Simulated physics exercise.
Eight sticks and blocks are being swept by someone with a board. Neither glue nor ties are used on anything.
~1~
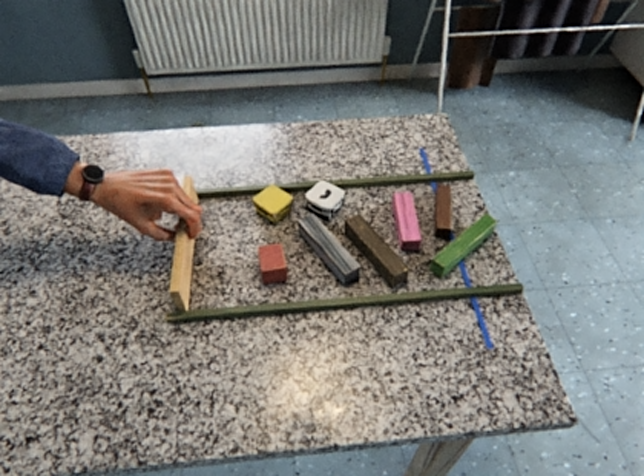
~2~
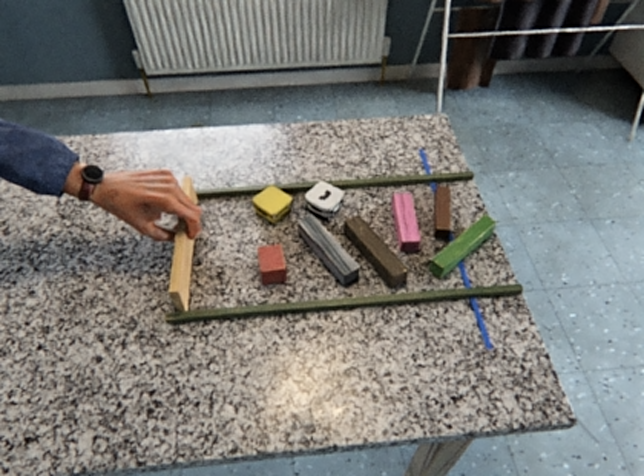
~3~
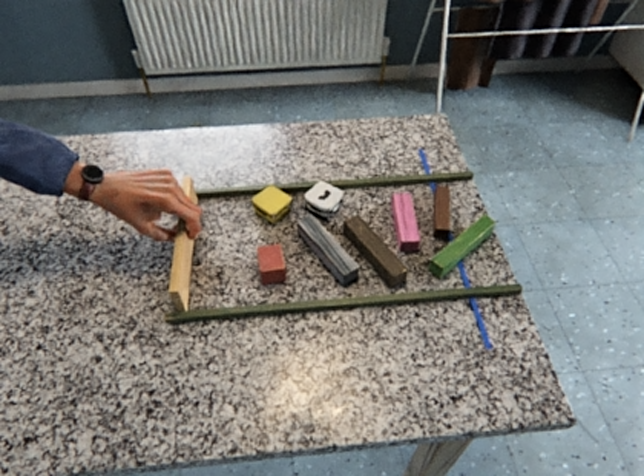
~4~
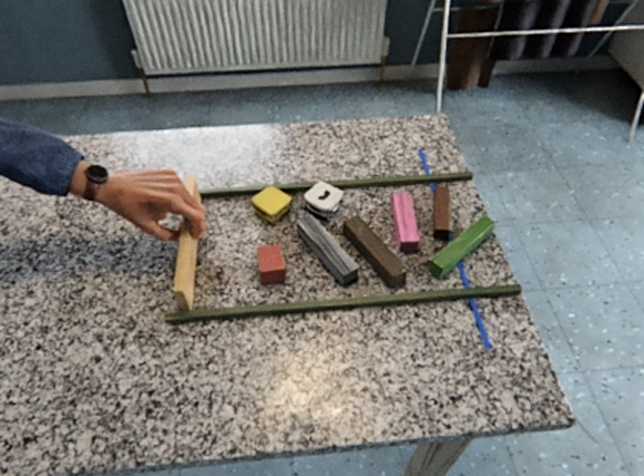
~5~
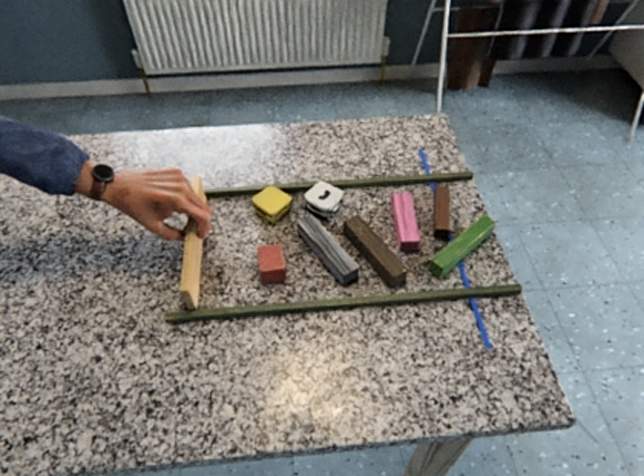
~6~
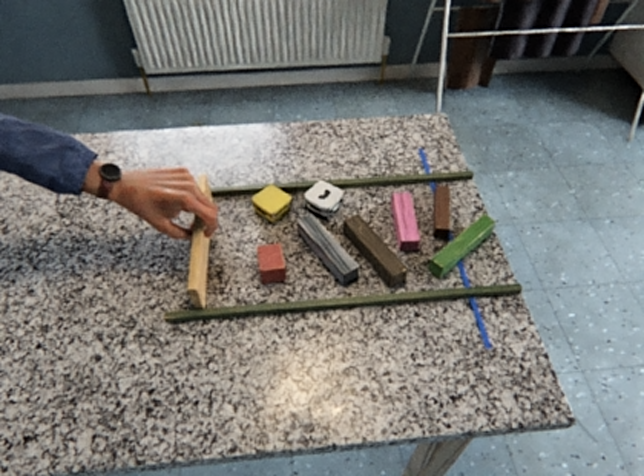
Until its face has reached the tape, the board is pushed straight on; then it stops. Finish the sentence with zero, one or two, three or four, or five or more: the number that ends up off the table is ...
The number that ends up off the table is three or four.
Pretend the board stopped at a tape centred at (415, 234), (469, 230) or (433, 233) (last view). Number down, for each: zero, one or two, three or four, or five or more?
Try 1 - just one or two; try 2 - five or more; try 3 - 3 or 4.
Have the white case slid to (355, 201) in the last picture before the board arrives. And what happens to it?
So it does not drop, then.
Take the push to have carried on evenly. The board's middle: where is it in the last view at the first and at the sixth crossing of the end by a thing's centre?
At (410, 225) for the first, at (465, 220) for the sixth.
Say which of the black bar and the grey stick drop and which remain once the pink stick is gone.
The black bar comes off; the grey stick stays put.
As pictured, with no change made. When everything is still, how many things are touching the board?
2 end up touching it.
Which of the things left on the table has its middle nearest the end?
Answer: The white case.
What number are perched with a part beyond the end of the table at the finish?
I make it 1.
Early on, none off yet; green bar at rest near (463, 245); brown stick at rest near (442, 211); pink stick at rest near (405, 221).
A while later, none off yet; green bar at rest near (463, 245); brown stick at rest near (442, 211); pink stick travelled a little near (420, 220).
Further along, none off yet; green bar travelled a little near (509, 243); brown stick travelled about its own width near (490, 208); pink stick travelled about its own width near (479, 219).
Finally, the number that fall off is three or four; lost, black bar, pink stick, brown stick and green bar.
